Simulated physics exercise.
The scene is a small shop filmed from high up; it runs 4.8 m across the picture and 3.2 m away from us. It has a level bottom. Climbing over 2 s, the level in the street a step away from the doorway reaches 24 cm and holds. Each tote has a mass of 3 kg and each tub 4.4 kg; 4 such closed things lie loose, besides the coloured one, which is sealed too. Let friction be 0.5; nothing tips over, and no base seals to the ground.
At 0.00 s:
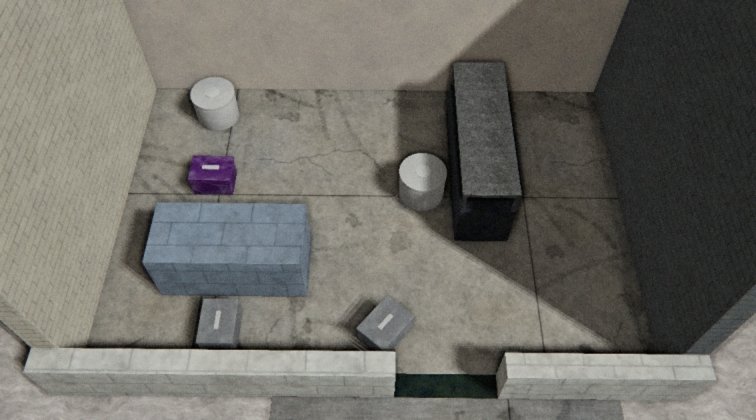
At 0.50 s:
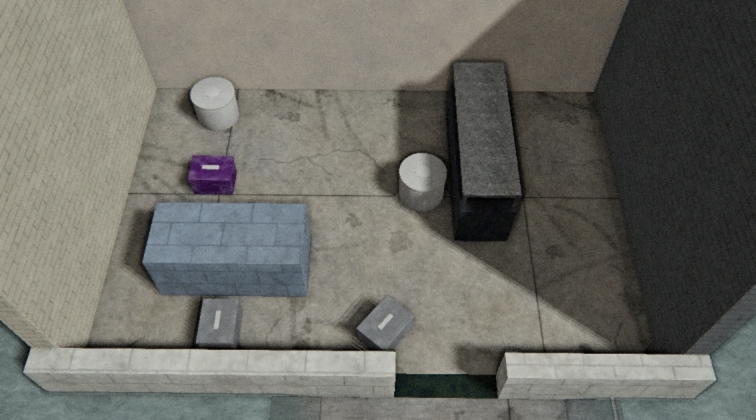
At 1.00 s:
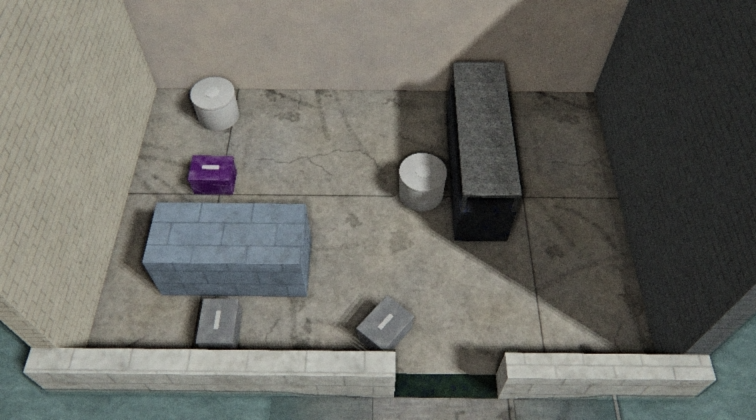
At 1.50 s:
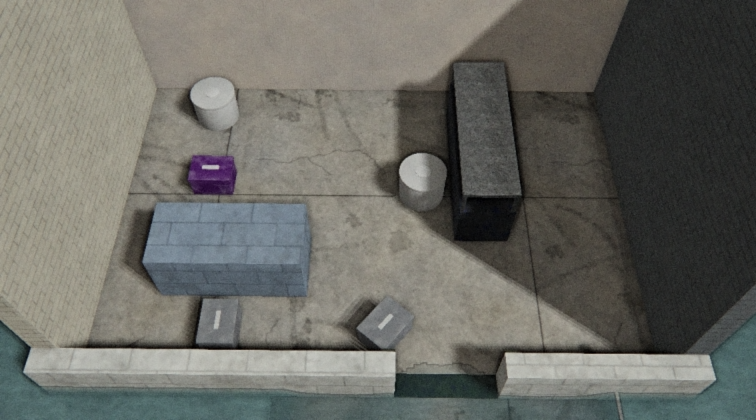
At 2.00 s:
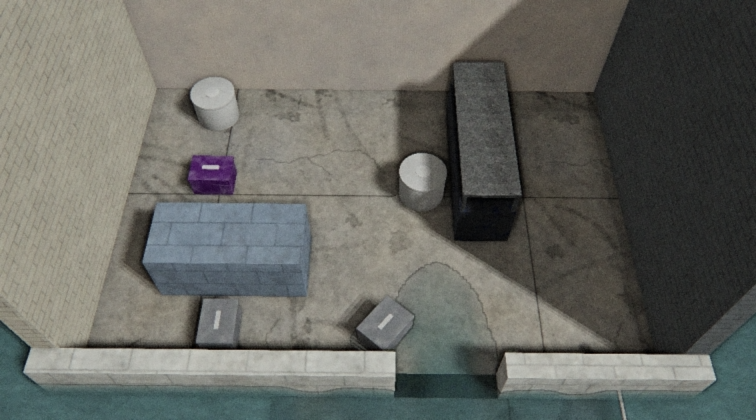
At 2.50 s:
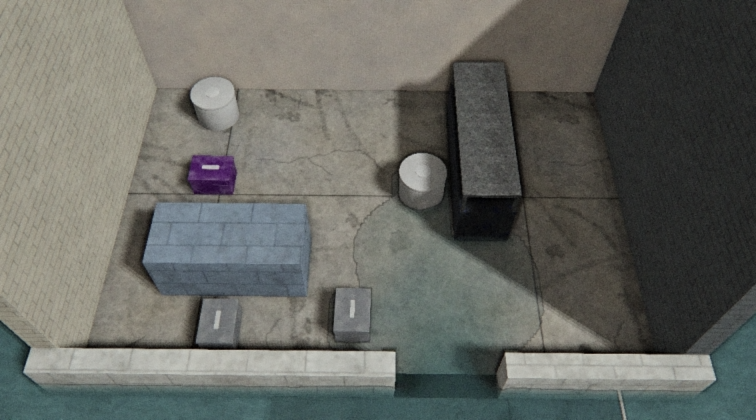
Water spreads across the ground outside the low front wall of a small walled space, then slips through the gap and fans over the floor. As the wet patch widens, a small gray box beside it turns and shifts left, while the purple box, blue block and white drums stay still.
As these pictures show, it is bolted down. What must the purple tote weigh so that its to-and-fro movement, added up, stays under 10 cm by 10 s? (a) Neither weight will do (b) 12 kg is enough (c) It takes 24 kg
b.
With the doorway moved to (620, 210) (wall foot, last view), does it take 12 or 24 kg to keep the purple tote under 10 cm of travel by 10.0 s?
In that case the lower weight is enough.
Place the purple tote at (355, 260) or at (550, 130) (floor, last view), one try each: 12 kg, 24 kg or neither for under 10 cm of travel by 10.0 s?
The big mass is needed; the big mass is needed.
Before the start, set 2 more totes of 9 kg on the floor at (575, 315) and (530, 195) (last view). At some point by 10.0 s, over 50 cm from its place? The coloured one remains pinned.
Order as asked: Stays within / goes beyond.
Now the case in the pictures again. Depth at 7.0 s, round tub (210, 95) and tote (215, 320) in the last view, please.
Some 3 cm at the first, some 0 cm at the second.
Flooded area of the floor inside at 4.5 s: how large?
My estimate is roughly 10.0 m2.
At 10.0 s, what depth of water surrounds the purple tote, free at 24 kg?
Something like 5 centimetres.
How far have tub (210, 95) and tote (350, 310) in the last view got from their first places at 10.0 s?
In turn: 250 cm, 60 cm.
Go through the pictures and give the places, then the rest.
In the first picture, the purple tote at (211, 168), on the bottom; 0.0 m2 under water; 0 of 5 have shifted.
In the second picture, the purple tote at (211, 168), on the bottom; water covers 0.0 m2; 0 of 5 have shifted.
In the third picture, the purple tote at (211, 168) rests on the ground; 0.0 m2 under water; 0 of 5 have shifted.
In the fourth picture, the purple tote at (211, 168), on the bottom; water covers 0.0 m2; 0 of 5 have shifted.
In the fifth picture, the purple tote at (211, 168) rests on the ground; water covers 0.7 m2; 0 of 5 have shifted.
In the sixth picture, the purple tote at (211, 168), on the bottom; water covers 2.3 m2; 1 of 5 have shifted.
After 3.5 s the purple tote would be 0 cm from its start with 12 kg and 0 cm from its start with 24 kg; 0 cm of water round it then.
After 4.5 s the purple tote would be 0 cm from its start with 12 kg and 0 cm from its start with 24 kg; 0 cm of water round it then.
After 7.0 s the purple tote would be 0 cm from its start with 12 kg and 0 cm from its start with 24 kg; 2 cm of water round it then.
After 10.0 s the purple tote would be 0 cm from its start with 12 kg and 0 cm from its start with 24 kg; 5 cm of water round it then.
